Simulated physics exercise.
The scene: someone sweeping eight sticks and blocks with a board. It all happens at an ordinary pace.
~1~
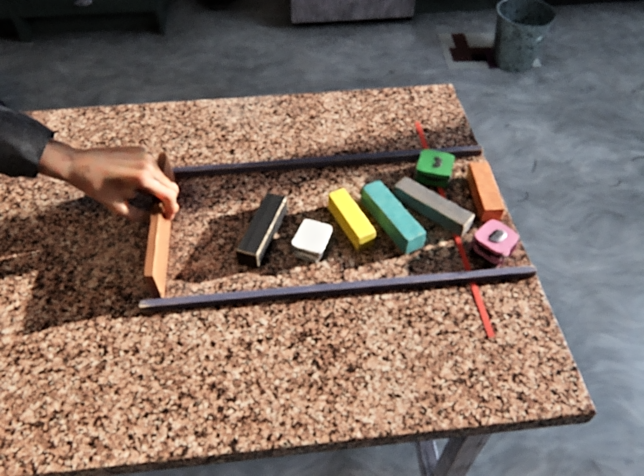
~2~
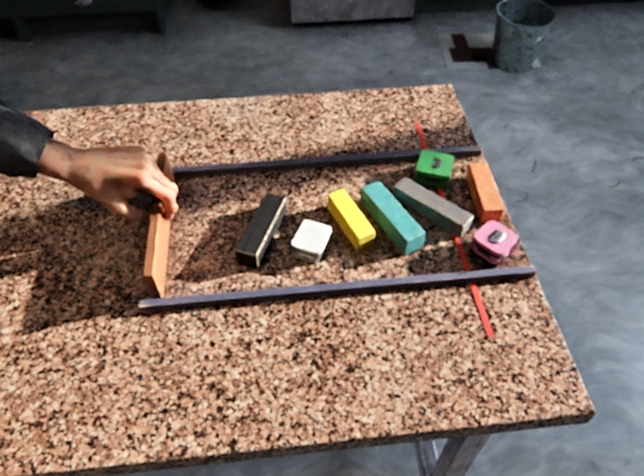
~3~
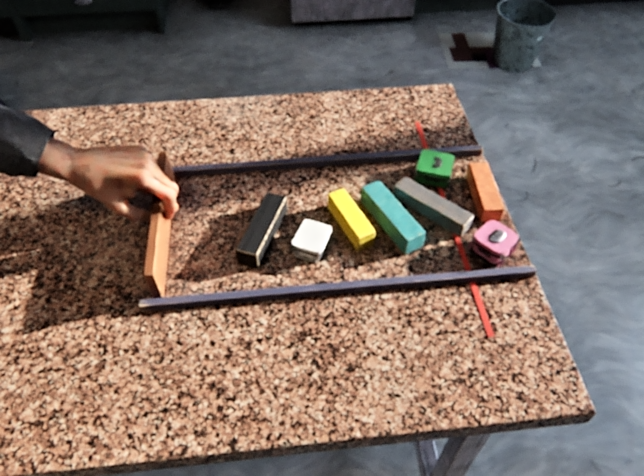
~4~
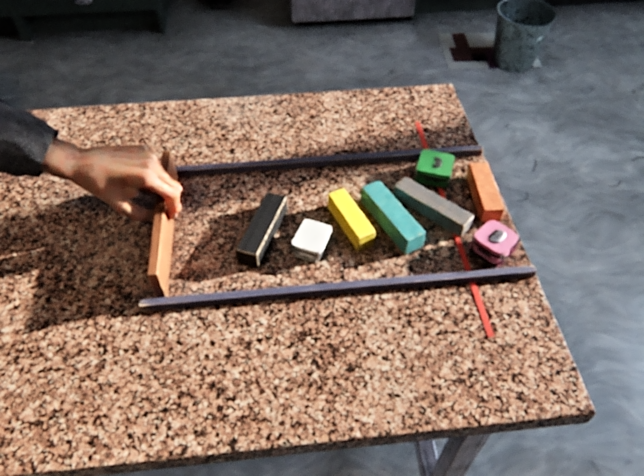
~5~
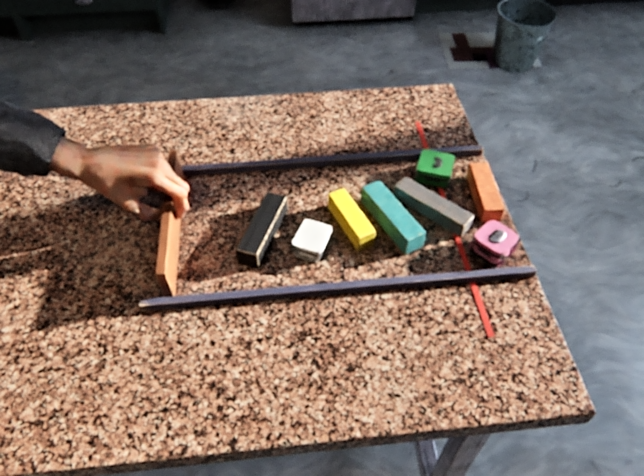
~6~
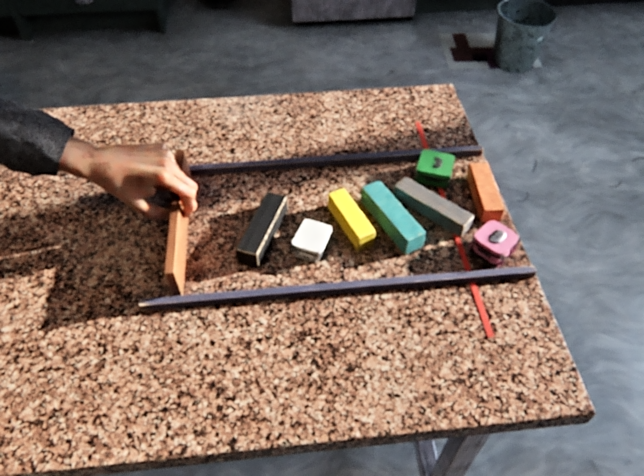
The clip opens on a hand holding an orange board upright at the left of a speckled tabletop, with eight colourful sticks and blocks lying between two dark rails. The hand stays still at first, then slides the board slightly right, leaving a gap before the unmoved black stick.
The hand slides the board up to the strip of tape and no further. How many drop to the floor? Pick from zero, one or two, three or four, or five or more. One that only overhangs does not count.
Here the number that fall off is three or four.
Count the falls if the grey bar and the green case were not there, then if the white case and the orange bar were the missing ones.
Fallen: 2, and 1 in the other try.
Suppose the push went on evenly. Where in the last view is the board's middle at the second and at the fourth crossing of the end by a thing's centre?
At (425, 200) for the second, at (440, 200) for the fourth.
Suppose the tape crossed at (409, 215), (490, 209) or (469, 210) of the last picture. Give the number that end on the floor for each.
Try by try, 1, 7 and 6.
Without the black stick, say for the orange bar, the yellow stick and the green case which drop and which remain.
The orange bar comes down, the yellow stick stays on, the green case goes over.
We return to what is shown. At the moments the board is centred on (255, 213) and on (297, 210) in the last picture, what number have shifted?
First 1, then 3.
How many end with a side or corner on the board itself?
That makes 1.
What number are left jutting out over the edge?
That would be 2.
Soon after, none off yet; orange bar at rest near (484, 192); pink case at rest near (494, 244); green case at rest near (435, 170).
Then, none off yet; orange bar tipped well over near (513, 189); pink case moving near (501, 248); green case moved about its own width near (475, 160).
At rest, the number that fall off is three or four; fallen, grey bar, green case, pink case and orange bar.
